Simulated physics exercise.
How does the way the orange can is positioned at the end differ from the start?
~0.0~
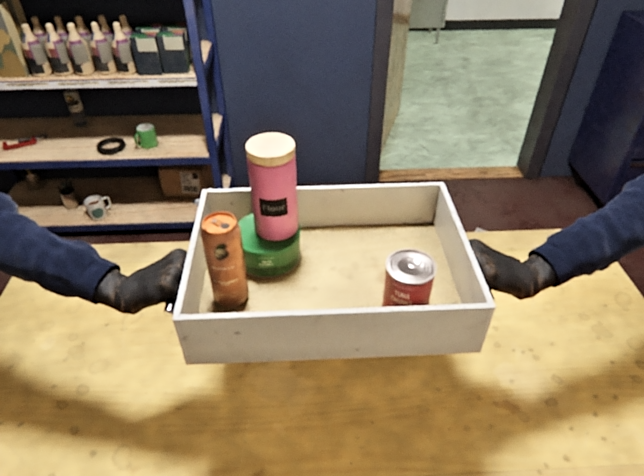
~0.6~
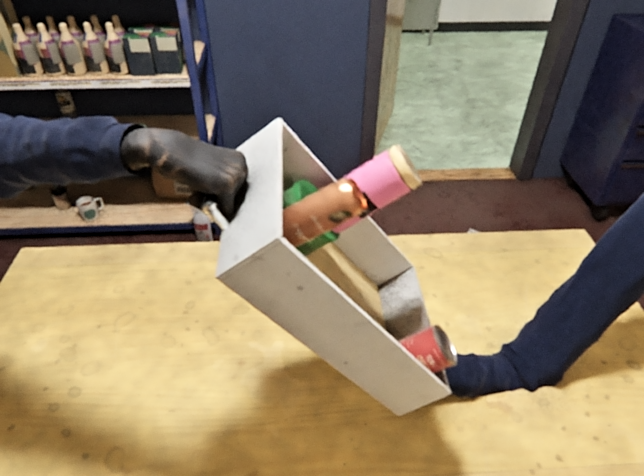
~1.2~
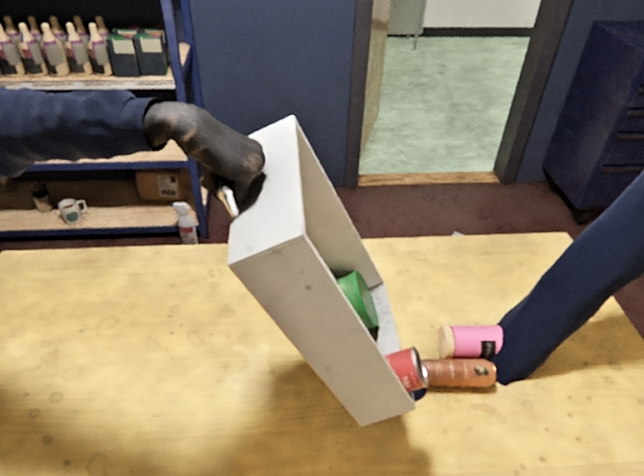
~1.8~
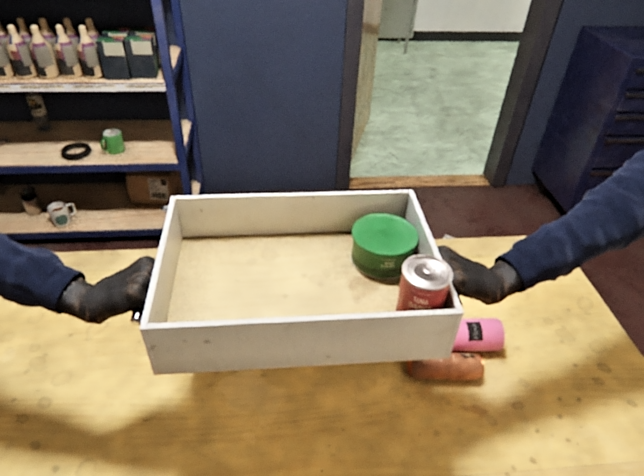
At the start the orange can stands upright in the left part of the crate. At the end it lies on its side on the table, outside the crate.
At first, two gloved hands hold a shallow white crate level above a wooden table, with an orange can, a pink jar and a green tub toward the left and a red tin at the right. The hands tip the crate steeply, right side down, and the orange can and pink jar lean over toward the low end. As it tilts further, both leave the crate and lie on their sides on the table, while the green tub shifts down inside. The hands then bring the crate back to level. It ends with the green tub and the upright red tin together at its right end, the pink jar and orange can still lying on the table.
